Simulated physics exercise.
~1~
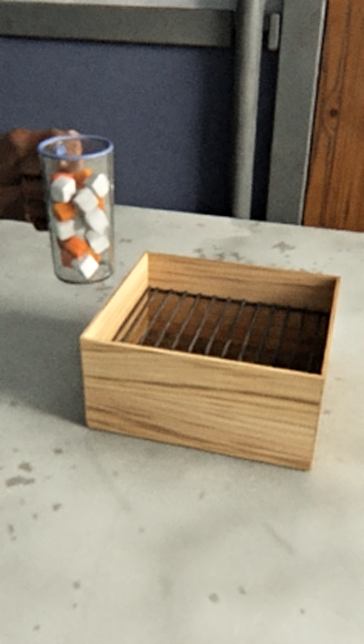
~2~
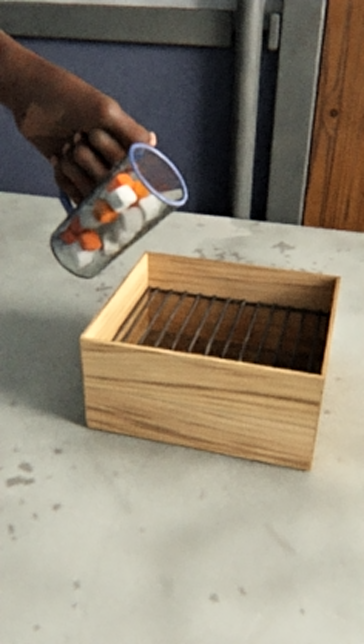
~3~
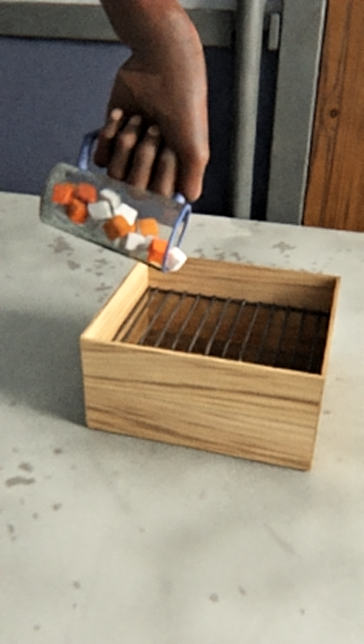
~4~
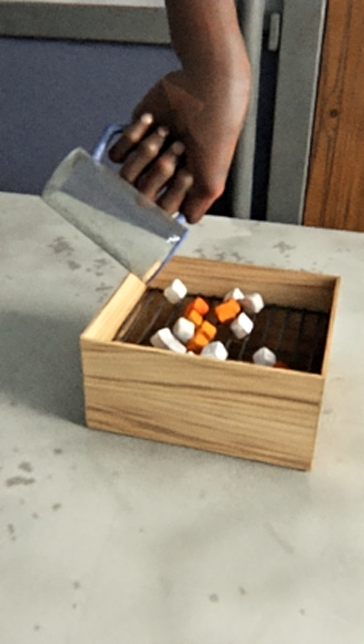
In the video, a hand lifts a clear cup of orange and white cubes, moves it right and tips it over an open wooden box with a wire rack inside, and the cubes tumble out, ending on or just above the wires as the cup empties.
